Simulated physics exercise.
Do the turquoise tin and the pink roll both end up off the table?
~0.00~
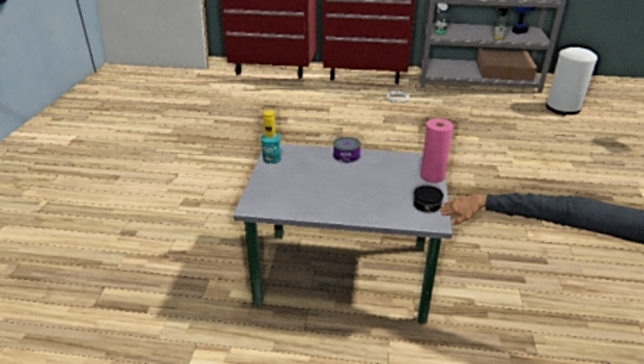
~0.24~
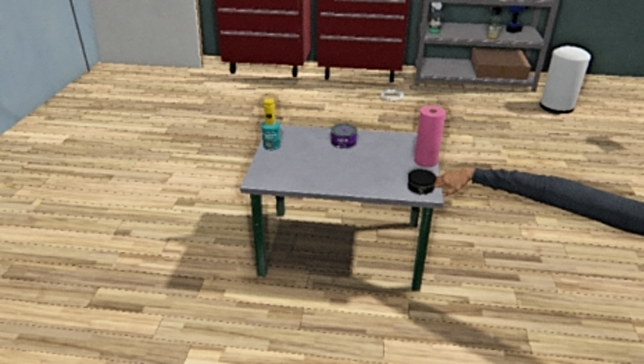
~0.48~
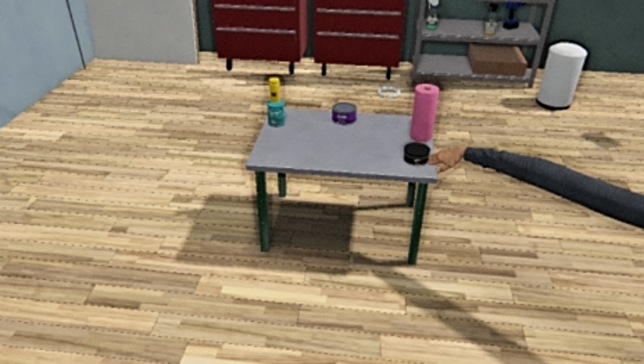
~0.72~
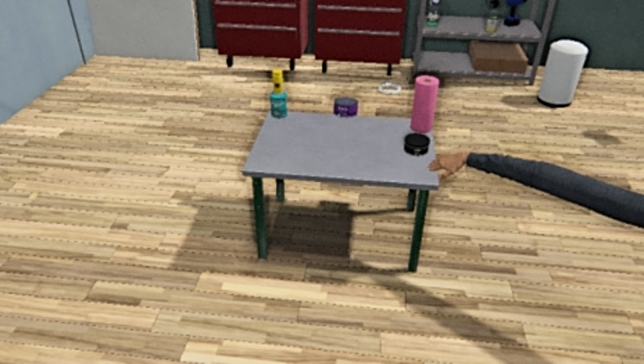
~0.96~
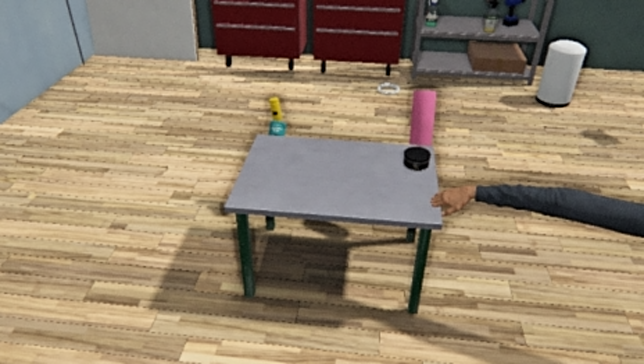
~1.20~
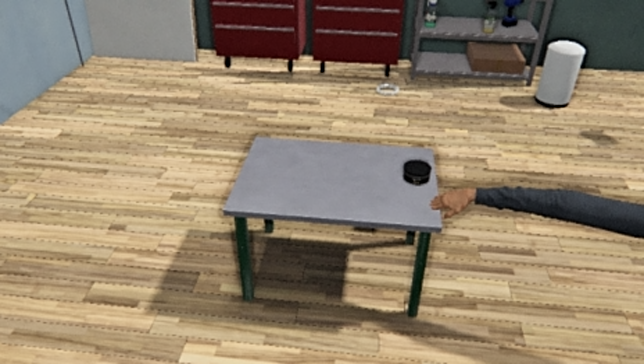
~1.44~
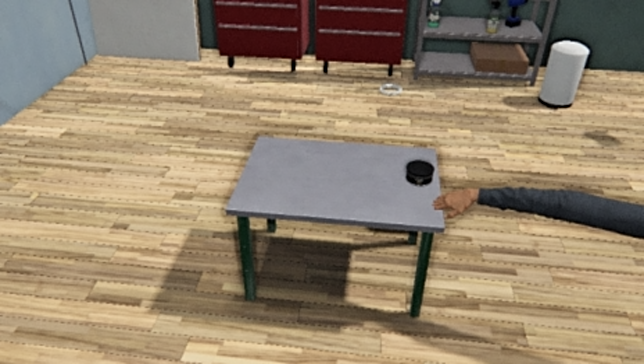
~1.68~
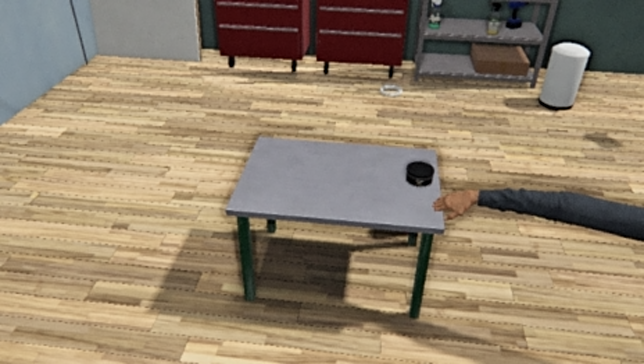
Yes, both of them go over the far edge when the table is jerked back toward us.
